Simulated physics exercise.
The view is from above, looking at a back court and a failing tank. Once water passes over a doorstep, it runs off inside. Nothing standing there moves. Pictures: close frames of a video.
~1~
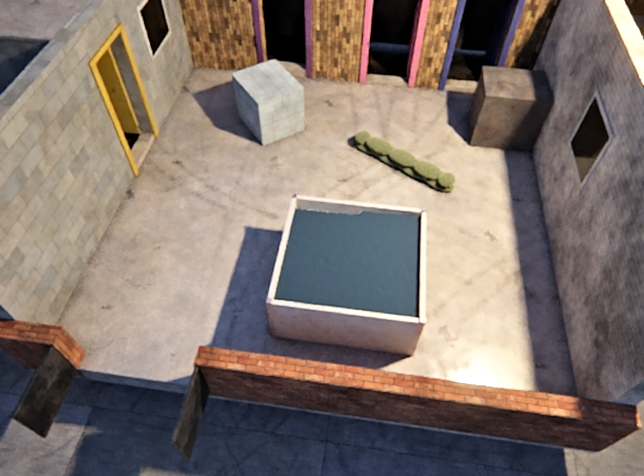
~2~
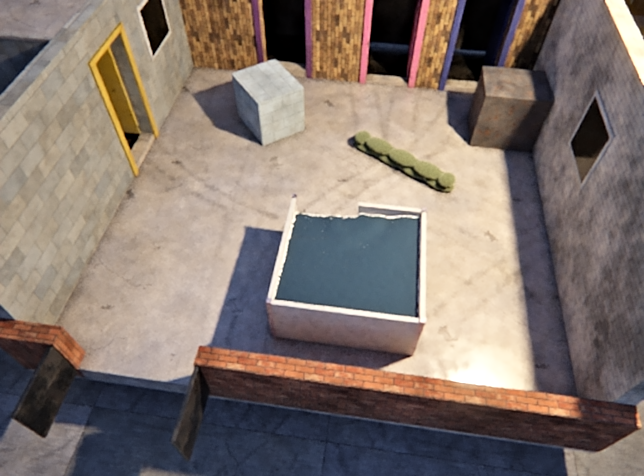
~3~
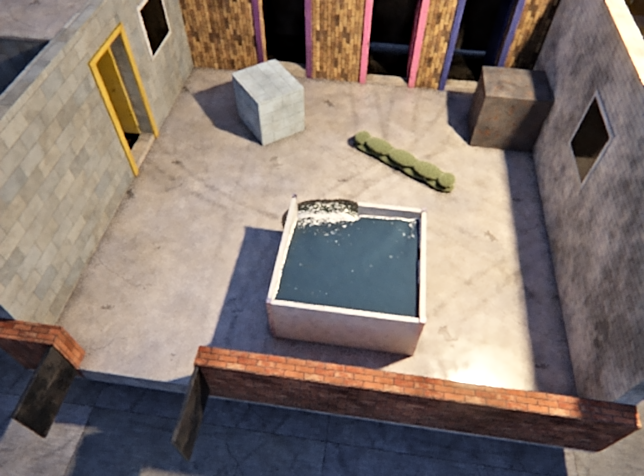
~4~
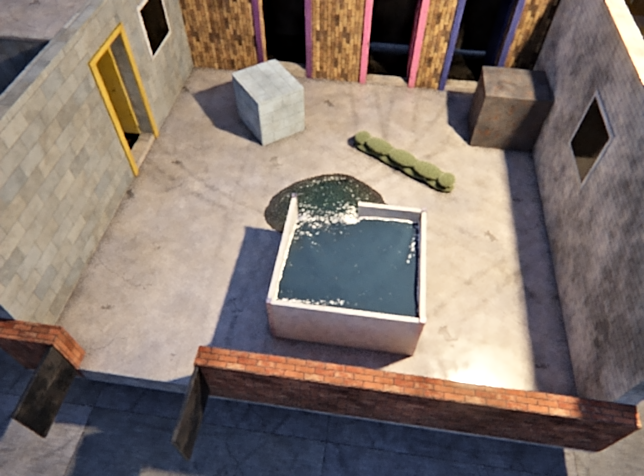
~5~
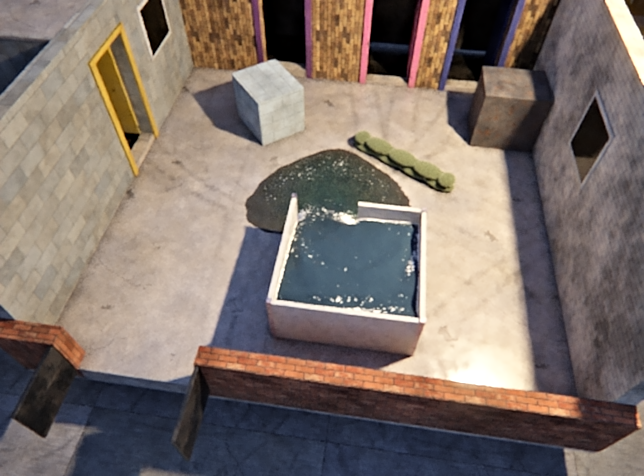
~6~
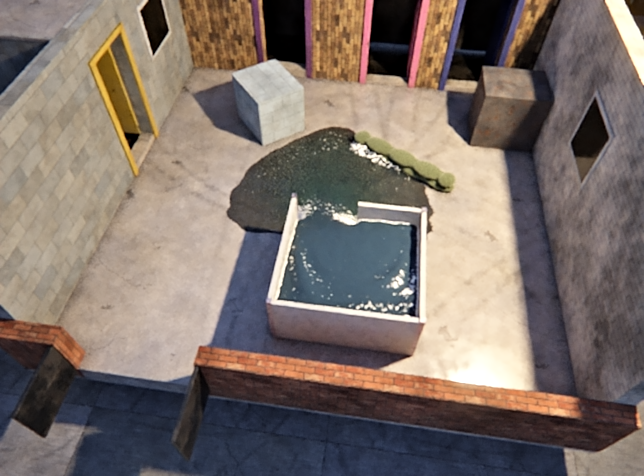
Walled courtyard with a square open tank, water pouring through a gap in its far side and spreading to the green hedge.
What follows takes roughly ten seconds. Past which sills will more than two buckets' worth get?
Blue door: Two buckets at most. Pink door: Above two buckets. Purple door: Two buckets at most. Yellow door: Two buckets at most.
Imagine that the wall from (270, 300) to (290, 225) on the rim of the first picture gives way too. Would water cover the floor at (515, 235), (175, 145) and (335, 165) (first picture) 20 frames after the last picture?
Unwetted, submerged, unwetted.
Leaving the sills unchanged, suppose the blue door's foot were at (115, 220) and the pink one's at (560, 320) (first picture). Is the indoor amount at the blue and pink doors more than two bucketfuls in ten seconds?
So here's how it goes: Blue stays within bounds, while pink stays within bounds.
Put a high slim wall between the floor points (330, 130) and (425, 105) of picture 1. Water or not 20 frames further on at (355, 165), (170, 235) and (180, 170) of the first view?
In that order: Covered, clear, under water.
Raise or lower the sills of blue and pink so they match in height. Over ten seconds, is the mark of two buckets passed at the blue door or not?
The blue one exceeds the limit.
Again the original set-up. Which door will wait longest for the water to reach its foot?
My answer: The blue door.
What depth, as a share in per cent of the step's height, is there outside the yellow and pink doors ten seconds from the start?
First around 50 percent, second around 130 percent.
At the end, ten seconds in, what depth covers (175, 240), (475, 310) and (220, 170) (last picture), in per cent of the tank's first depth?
4, 4 and 6 in a hundred, in turn.
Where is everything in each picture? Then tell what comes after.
The open tank at (352, 256) is whole and still, in the first frame.
Water pours out on the open tank's far side and has run to a hidden place, in the second frame.
The front is at a hidden place, out from the gap on the open tank's far side, in the third frame.
The front is at (350, 180), out from the gap on the open tank's far side, in the fourth frame.
Water pours out on the open tank's far side and has run to (335, 152), in the fifth frame.
The front is at (329, 130), out from the gap on the open tank's far side, in the sixth frame.
A moment on, water covers 25 % of the floor; the blue door not reached, the pink door not reached, the purple door not reached, the yellow door not reached.
Next, water covers 40 % of the floor; the blue door not reached, the pink door wet at the sill, nothing in, the purple door wet at the sill, nothing in, the yellow door wet at the sill, nothing in.
Then, water covers 55 % of the floor; the blue door wet at the sill, nothing in, the pink door over two buckets in, the purple door wet at the sill, nothing in, the yellow door wet at the sill, nothing in.
Later, water covers 75 % of the floor; the blue door wet at the sill, nothing in, the pink door over two buckets in, the purple door under two buckets in, the yellow door under two buckets in.
In the end, water covers 95 % of the floor; the blue door under two buckets in, the pink door over two buckets in, the purple door under two buckets in, the yellow door under two buckets in.
